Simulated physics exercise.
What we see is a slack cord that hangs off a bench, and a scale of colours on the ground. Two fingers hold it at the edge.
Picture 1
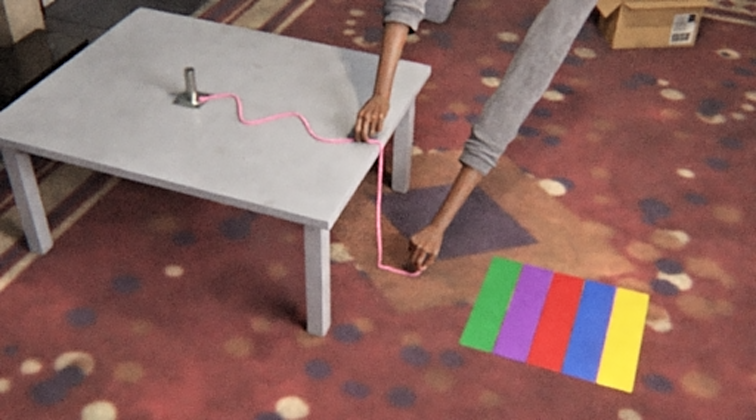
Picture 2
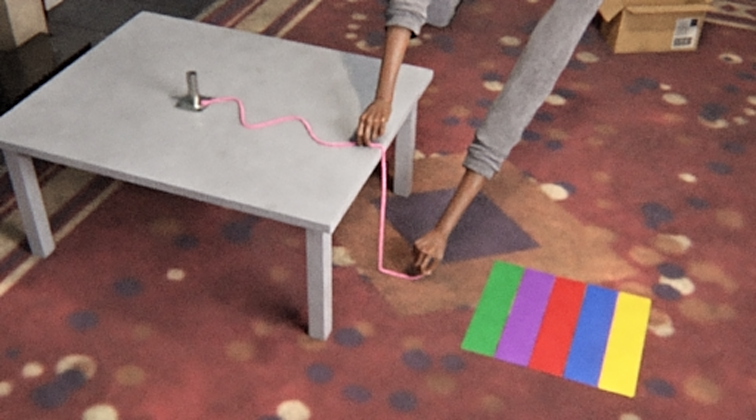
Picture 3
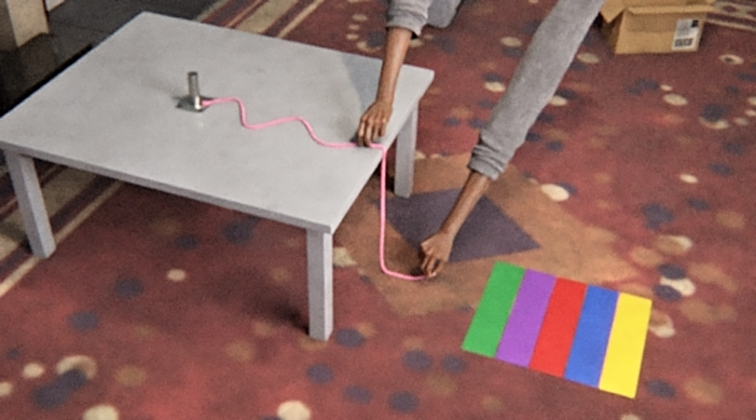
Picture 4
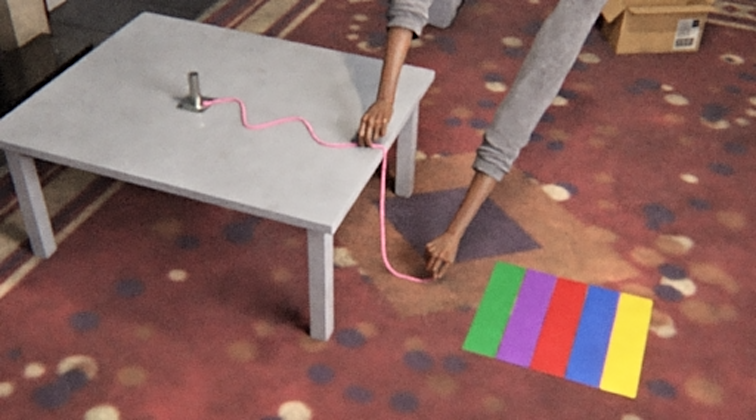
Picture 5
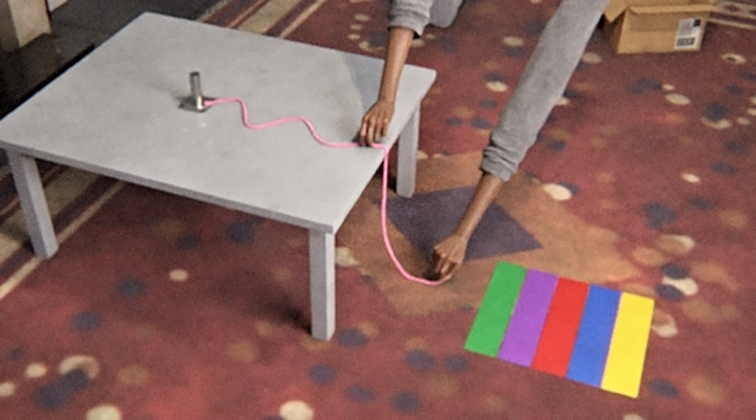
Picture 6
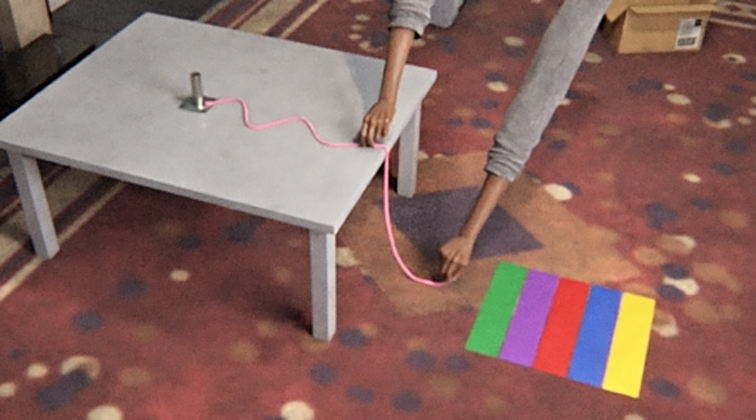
A pink cord hanging slack off the edge of a gray table was drawn slightly to the right by one hand near the floor, toward the colored stripes, while another hand held it at the edge.
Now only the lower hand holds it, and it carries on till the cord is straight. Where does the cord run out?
The end stops over the blue strip.
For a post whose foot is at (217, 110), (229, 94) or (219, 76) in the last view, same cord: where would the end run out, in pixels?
The places are (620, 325), (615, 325) and (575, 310).
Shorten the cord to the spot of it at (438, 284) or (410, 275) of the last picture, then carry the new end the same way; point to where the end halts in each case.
The places are (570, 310) and (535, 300).
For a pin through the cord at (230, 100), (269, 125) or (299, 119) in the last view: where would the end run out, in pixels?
Try by try, around (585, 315), (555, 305) and (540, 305).
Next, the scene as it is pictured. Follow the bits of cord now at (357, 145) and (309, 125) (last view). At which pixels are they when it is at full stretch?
About (409, 168), and the other about (346, 139).
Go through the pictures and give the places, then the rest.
The first frame shows end (421, 268); green (482, 331); purple (515, 340); red (548, 350); blue (583, 359); yellow (618, 369).
The second frame shows end (425, 273); cord through (234, 99) (265, 124) (312, 135) (379, 147) (383, 207) (380, 259).
The third frame shows end (431, 275).
The fourth frame shows end (437, 276); cord through (236, 100) (267, 125) (314, 136) (381, 148) (382, 208) (385, 260).
The fifth frame shows end (445, 278).
The sixth frame shows end (451, 279); cord through (238, 100) (269, 125) (316, 136) (383, 148) (386, 208) (400, 262).
Early on, end near (541, 303); over purple.
Midway, end near (574, 312); over red.
At the end of the slack, end near (595, 317); over blue. It gets as far as the blue strip.
